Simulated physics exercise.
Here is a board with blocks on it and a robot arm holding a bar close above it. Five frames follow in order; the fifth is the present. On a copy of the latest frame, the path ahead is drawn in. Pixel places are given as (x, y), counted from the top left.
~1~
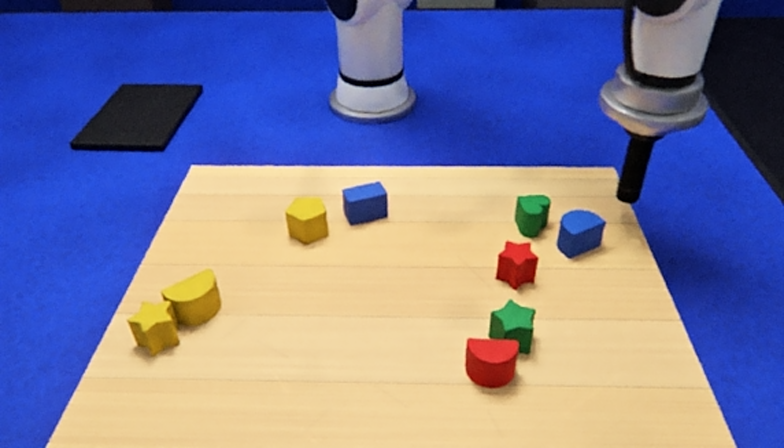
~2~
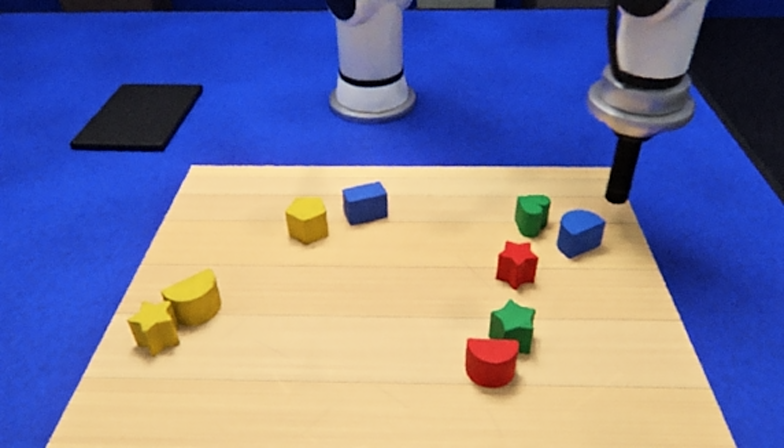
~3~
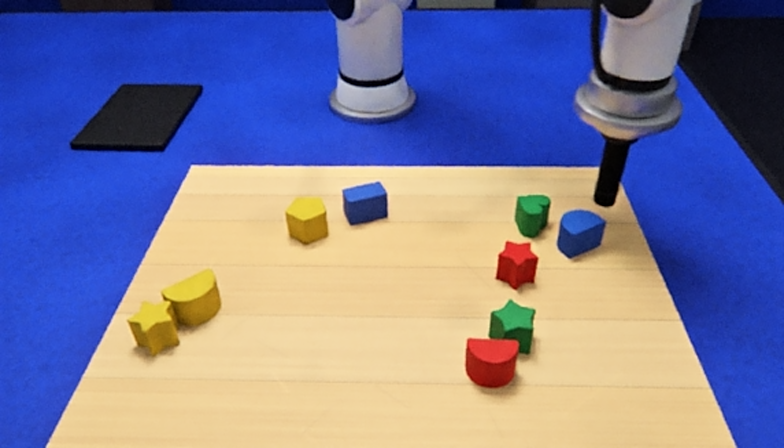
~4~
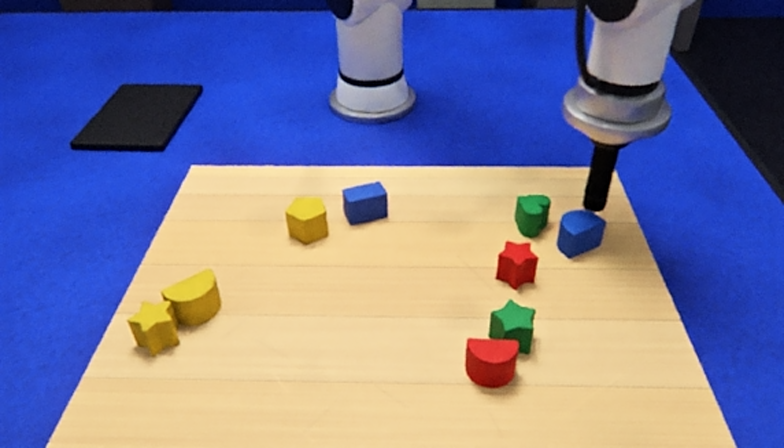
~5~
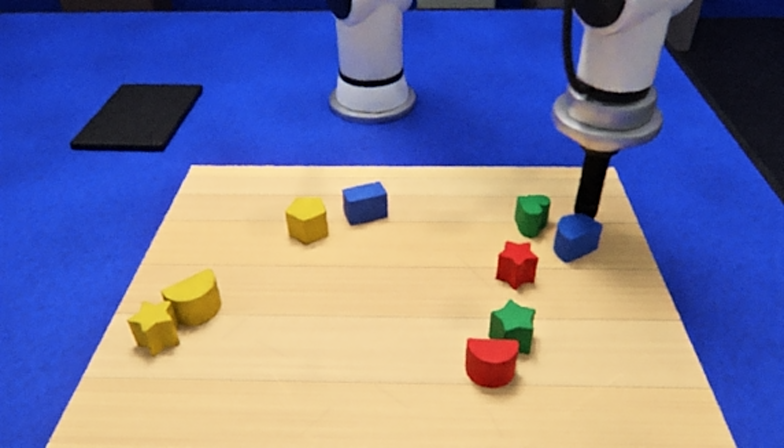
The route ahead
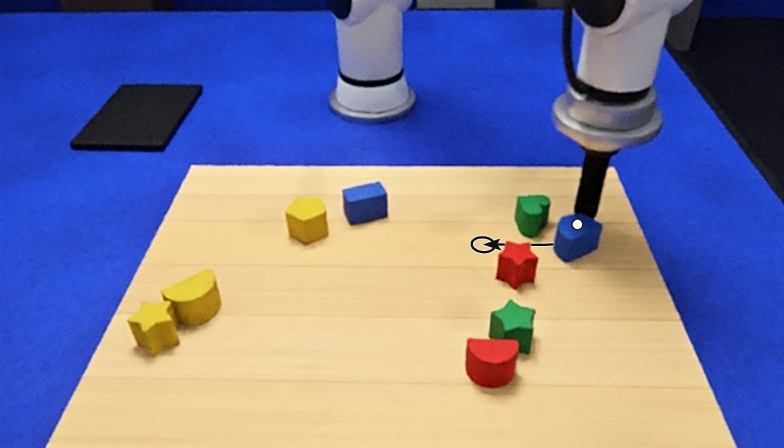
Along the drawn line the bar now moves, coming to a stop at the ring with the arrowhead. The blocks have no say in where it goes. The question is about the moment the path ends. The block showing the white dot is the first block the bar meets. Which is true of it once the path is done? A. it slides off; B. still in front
Choice A: It slides off.
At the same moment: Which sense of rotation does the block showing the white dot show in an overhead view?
Looking down, it rotates anti-clockwise.
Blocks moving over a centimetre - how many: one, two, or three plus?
The push will move one block.
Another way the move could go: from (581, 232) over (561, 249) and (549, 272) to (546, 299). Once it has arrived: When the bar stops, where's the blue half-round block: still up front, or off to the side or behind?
It keeps leading.
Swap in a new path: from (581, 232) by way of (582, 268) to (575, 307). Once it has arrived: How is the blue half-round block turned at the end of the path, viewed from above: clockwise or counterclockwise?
From the top: Clockwise.
Path on the board, from (581, 232) over (556, 244) and (519, 245) to (483, 245); the dot is on the blue half-round block.
On the path given first. One third of the way, bar at (559, 226); blue half-round block at (561, 240), turned 30° anticlockwise.
Two thirds of the way, bar at (522, 227); blue half-round block at (557, 241), turned 40° anticlockwise.
At the end, bar at (485, 227); green heart in place; blue half-round block at (557, 241), turned 40° anticlockwise.
